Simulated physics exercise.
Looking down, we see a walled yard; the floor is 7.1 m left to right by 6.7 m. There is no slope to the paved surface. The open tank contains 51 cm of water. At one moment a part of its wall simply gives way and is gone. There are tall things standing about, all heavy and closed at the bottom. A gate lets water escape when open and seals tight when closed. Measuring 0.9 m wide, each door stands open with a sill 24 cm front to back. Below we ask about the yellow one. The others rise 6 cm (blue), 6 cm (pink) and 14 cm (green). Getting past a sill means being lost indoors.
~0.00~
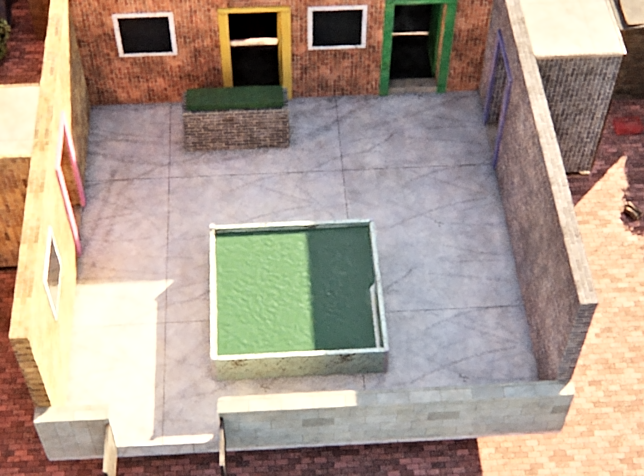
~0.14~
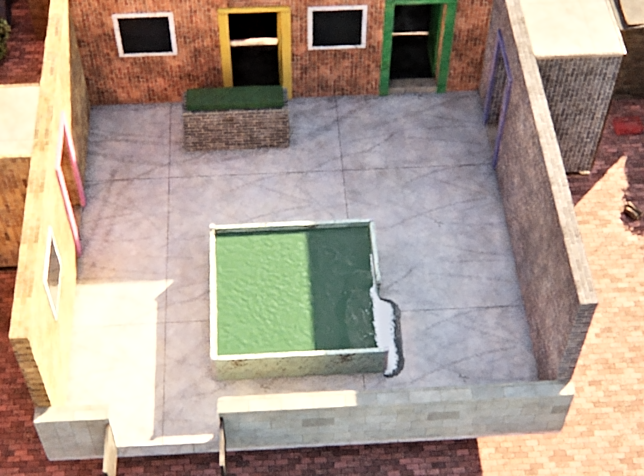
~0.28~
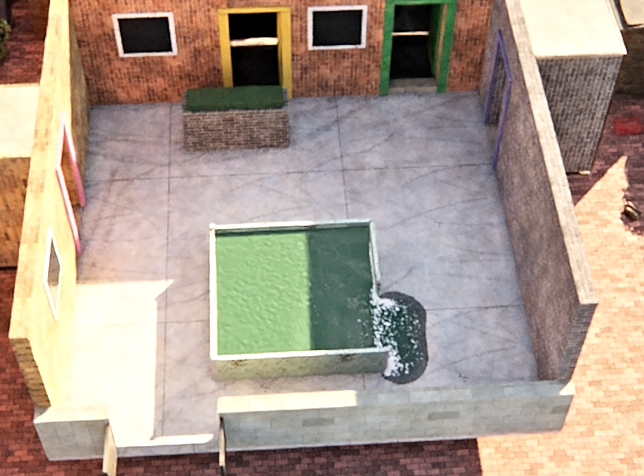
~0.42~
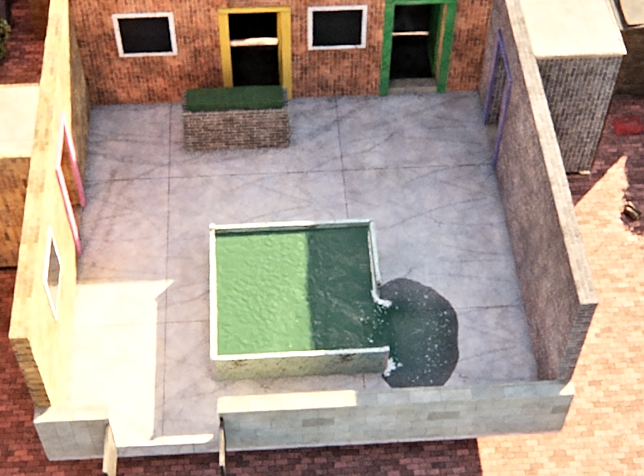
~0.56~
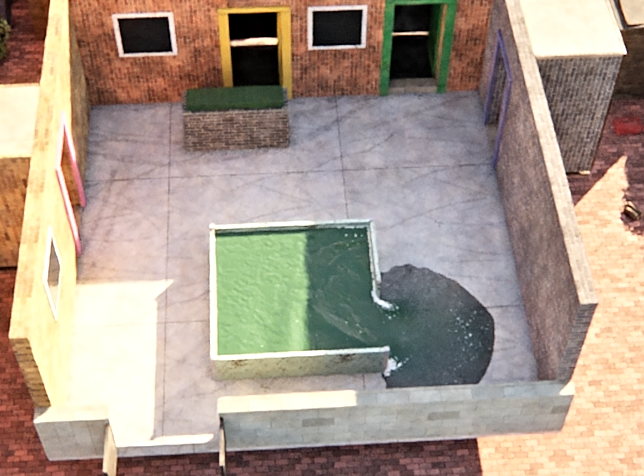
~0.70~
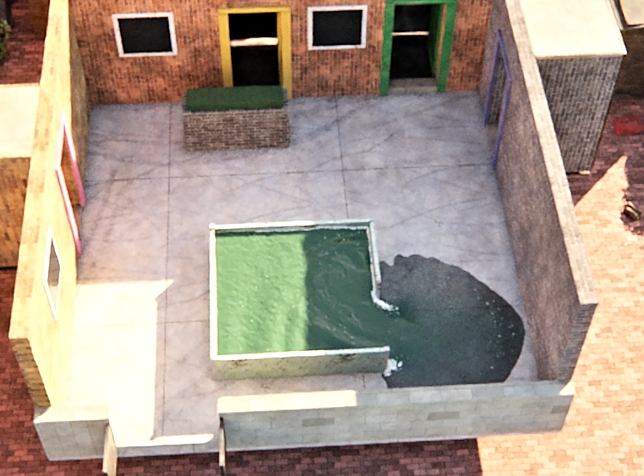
Green water sits still in a square open tank in a walled yard, until part of the tank's right wall gives way. It pours through the gap in white froth, and a dark, rounded pool spreads steadily rightward across the pale paving, while the yellow and green doors behind stay dry.
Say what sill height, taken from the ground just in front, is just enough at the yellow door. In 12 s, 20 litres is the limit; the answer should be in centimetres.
I would put it at 6 cm.
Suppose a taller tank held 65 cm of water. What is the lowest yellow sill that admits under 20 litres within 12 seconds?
The step needs to be some 8.5 cm.
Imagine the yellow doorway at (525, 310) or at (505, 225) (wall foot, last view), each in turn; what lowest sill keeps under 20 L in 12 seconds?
Minimums: Roughly 25 cm and 7.5 cm.
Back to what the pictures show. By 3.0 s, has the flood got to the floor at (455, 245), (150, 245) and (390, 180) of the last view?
In the order asked: Soaked, untouched, untouched.
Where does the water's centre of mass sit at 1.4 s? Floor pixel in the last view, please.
The centre of all the water is around (329, 316).
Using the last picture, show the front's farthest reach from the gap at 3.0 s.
The farthest wet point sits near (482, 120) in the last view.
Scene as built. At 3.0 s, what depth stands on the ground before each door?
Lab note, cm: Blue 3; pink 0; green 0; yellow 0.
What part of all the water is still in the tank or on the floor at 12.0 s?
Water still present: Approx. 96 %.
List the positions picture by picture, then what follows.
Still water, 51 cm deep, in the open tank at (296, 289); the yellow door at (256, 58) is dry, in the first frame.
Water pours out at (379, 330) and has run 0.3 m, to (396, 315); about 6 cm deep outside, 51 cm at the back, in the second frame.
The front is at (421, 327), 0.7 m from the gap at (379, 331); 0.8 m2 of floor is wet, 51 cm left at the back, in the third frame.
The gap is at (379, 331), the front 1.1 m out at (453, 335); the back of the open tank holds 51 cm, in the fourth frame.
The gap is at (379, 331), the front 1.7 m out at (488, 340); the back of the open tank holds 51 cm, in the fifth frame.
The gap is at (379, 331), the front 2.2 m out at (518, 335); the back of the open tank holds 51 cm; the yellow door at (256, 58), 5.5 m from the gap, is still 4.8 m from the nearest water, in the sixth frame.
After 1.4 s water covers 15 % of the floor, deepest (35 cm) near (541, 409); it has not reached the yellow door.
After 3.0 s water covers 25 % of the floor, deepest (31 cm) near (472, 360); it has not reached the yellow door.
After 12.0 s water covers 95 % of the floor, deepest (12 cm) near (92, 107); 8 cm at the yellow door, 2 litres in over its 9 cm sill.
At the yellow door as built, the water arrived by 5.3 s and peaked near 9 cm at 7.6 s.
With a sill of 4.5 cm, 34 litres would have come in within the 12 s; with 6.5 cm, 14 litres. So under 20 litres takes about 6 cm.
